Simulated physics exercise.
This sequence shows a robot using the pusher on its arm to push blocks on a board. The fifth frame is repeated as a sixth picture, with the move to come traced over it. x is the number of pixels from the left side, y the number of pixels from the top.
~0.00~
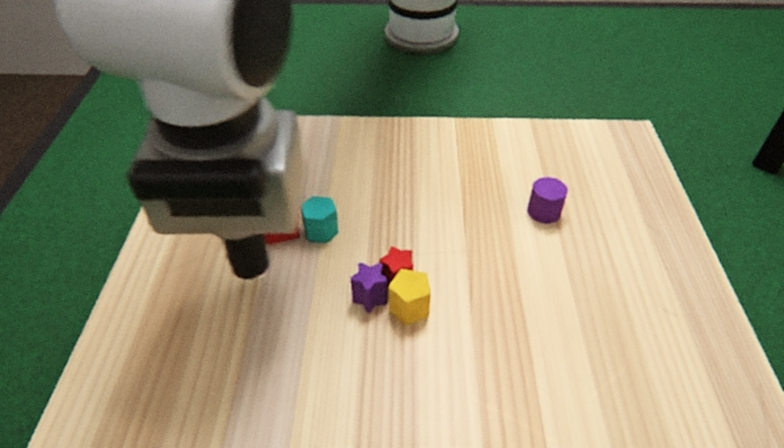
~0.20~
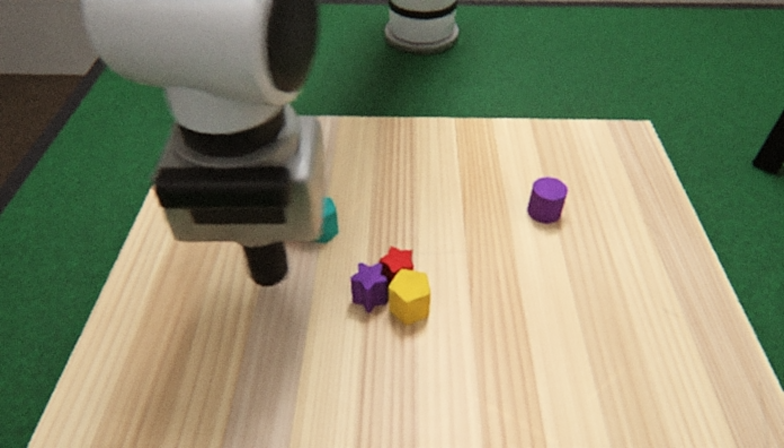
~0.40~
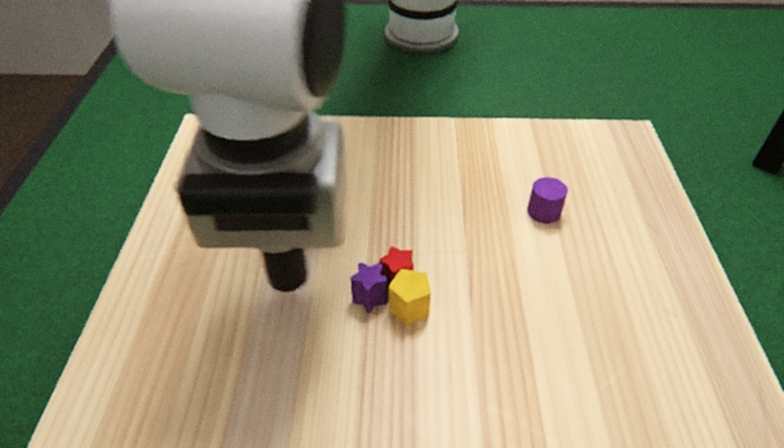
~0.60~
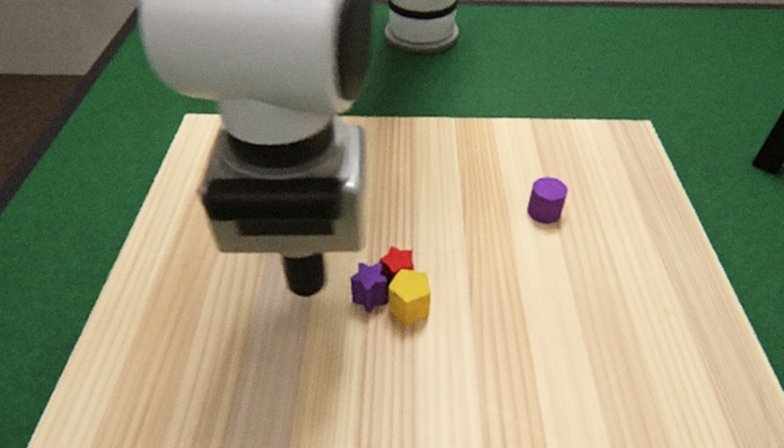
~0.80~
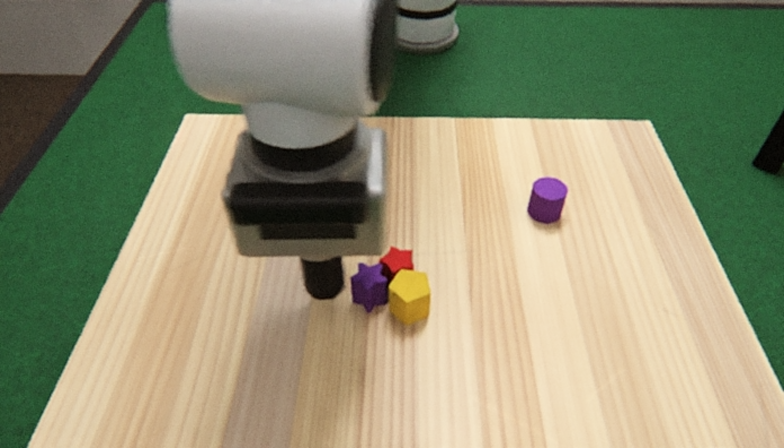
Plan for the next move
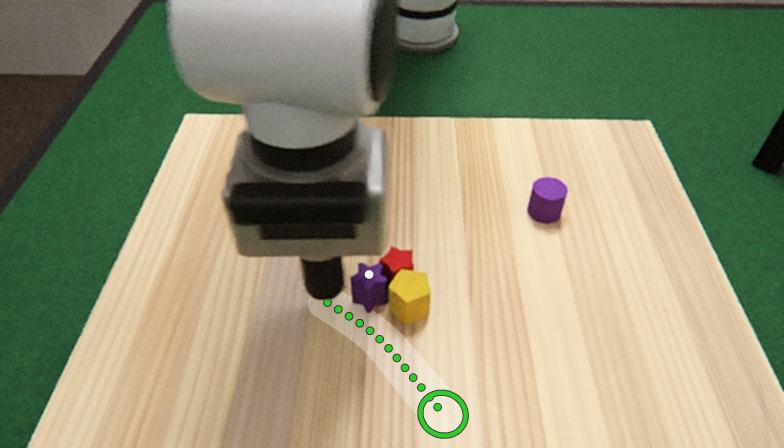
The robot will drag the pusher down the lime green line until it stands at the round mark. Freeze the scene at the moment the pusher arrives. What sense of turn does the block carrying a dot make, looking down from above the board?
The block turns counter-clockwise.
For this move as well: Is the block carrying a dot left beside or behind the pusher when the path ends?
Short answer: Yes.
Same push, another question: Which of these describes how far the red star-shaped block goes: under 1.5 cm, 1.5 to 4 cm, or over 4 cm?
I'd go with under 1.5 cm for this block.
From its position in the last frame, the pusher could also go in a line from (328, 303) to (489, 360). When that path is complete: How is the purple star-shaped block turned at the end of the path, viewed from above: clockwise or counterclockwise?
Seen from above, its turn is counter-clockwise.
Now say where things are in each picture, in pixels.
The first picture shows lower end of the pusher (251, 266), tops of blocks, turquoise six-sided block (318, 207), purple star-shaped block (369, 274), red star-shaped block (398, 258), yellow pentagonal block (411, 284).
The second picture shows pusher (270, 272), blocks as before.
The third picture shows pusher (289, 278), blocks as before.
The fourth picture shows pusher (307, 282), blocks as before.
The fifth picture shows pusher (325, 285), turquoise six-sided block hidden, purple star-shaped block (369, 274), red star-shaped block (398, 258), yellow pentagonal block (411, 284).
The drawn path runs from (328, 303) by way of (388, 348) to (443, 414); the dot is on the purple star-shaped block.
What follows on the original path. One third of the way, pusher (369, 313); purple star-shaped block (387, 282), turned 75° anticlockwise; red star-shaped block (398, 256); yellow pentagonal block (427, 282).
Two thirds of the way, pusher (406, 352); purple star-shaped block (387, 283), turned 85° anticlockwise; red star-shaped block (398, 256); yellow pentagonal block (427, 282).
At the end, pusher (445, 398); turquoise six-sided block not moved; purple star-shaped block (387, 283), turned 85° anticlockwise; red star-shaped block (398, 256); yellow pentagonal block (427, 282).
